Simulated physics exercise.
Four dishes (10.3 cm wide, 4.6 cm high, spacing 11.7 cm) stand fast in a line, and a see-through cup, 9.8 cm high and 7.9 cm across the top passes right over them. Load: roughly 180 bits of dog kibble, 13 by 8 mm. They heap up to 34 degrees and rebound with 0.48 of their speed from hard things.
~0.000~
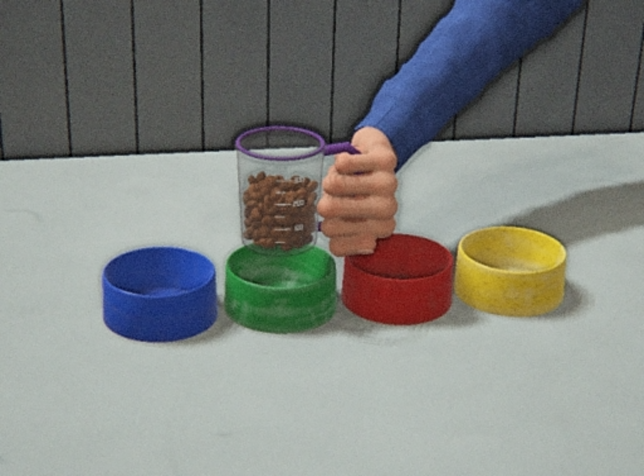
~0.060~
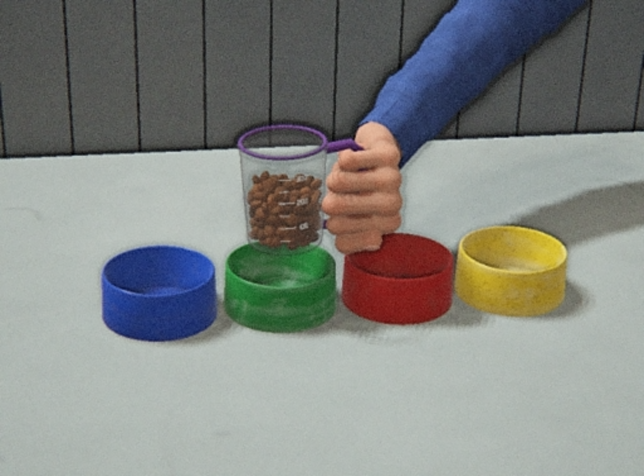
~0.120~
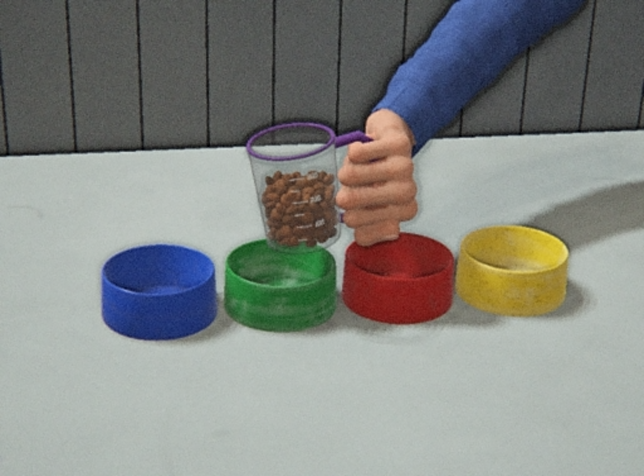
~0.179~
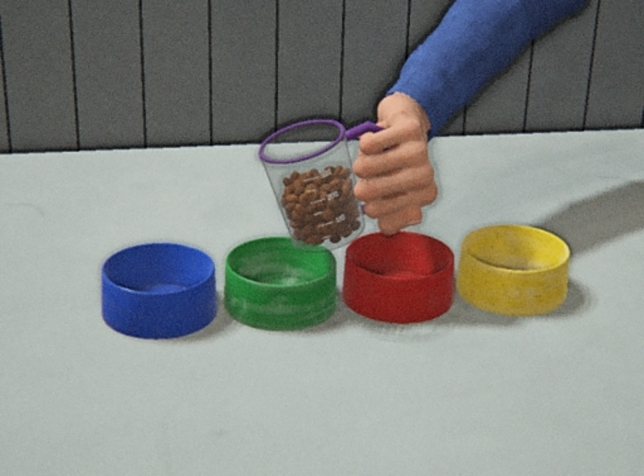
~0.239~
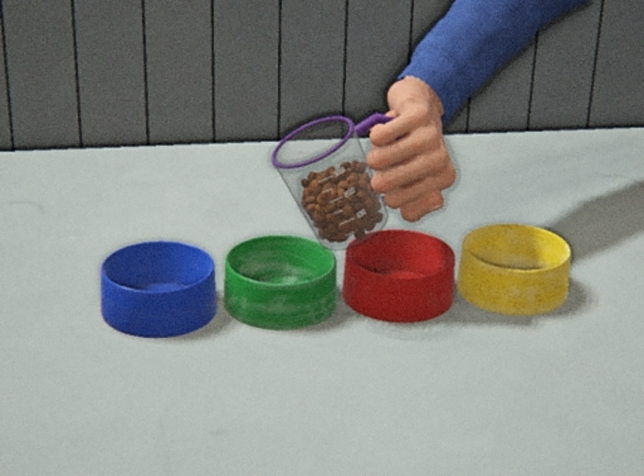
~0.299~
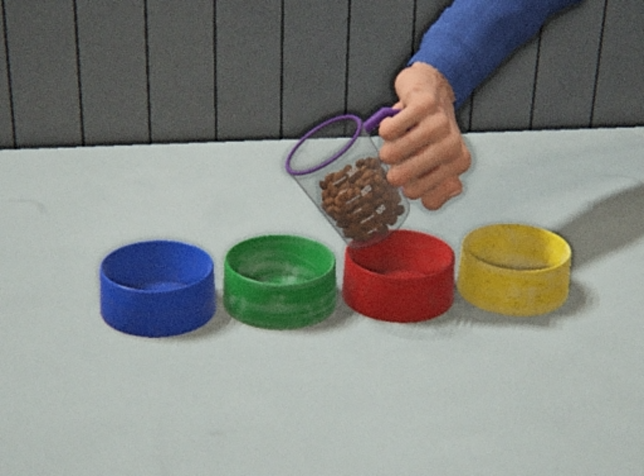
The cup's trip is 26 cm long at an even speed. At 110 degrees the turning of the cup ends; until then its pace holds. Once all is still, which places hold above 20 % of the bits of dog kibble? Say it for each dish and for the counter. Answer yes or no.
Red dish: No; blue dish: No; green dish: No; yellow dish: Yes; on the counter: No.
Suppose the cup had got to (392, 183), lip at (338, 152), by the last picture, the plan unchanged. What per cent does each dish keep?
Red 0, blue 0, green 0, yellow 90.
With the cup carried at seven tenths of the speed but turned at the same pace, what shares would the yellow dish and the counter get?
In that case yellow 40; counter 10.
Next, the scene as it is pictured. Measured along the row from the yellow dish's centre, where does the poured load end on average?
About 1 cm to its left.
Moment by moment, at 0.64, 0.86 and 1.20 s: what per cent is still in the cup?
In turn: 100, 95, 60.
After 0.64 s, tilt 82 degrees; cup holds 100 %.
After 0.86 s, tilt 109 degrees; cup holds 95 %.
After 1.20 s, tilt 110 degrees; cup holds 60 %, red 5 %, yellow 35 %.
By 3.3 s all is still; red 5 %, blue 0 %, green 0 %, yellow 90 %, counter 5 %, cup 5 %.
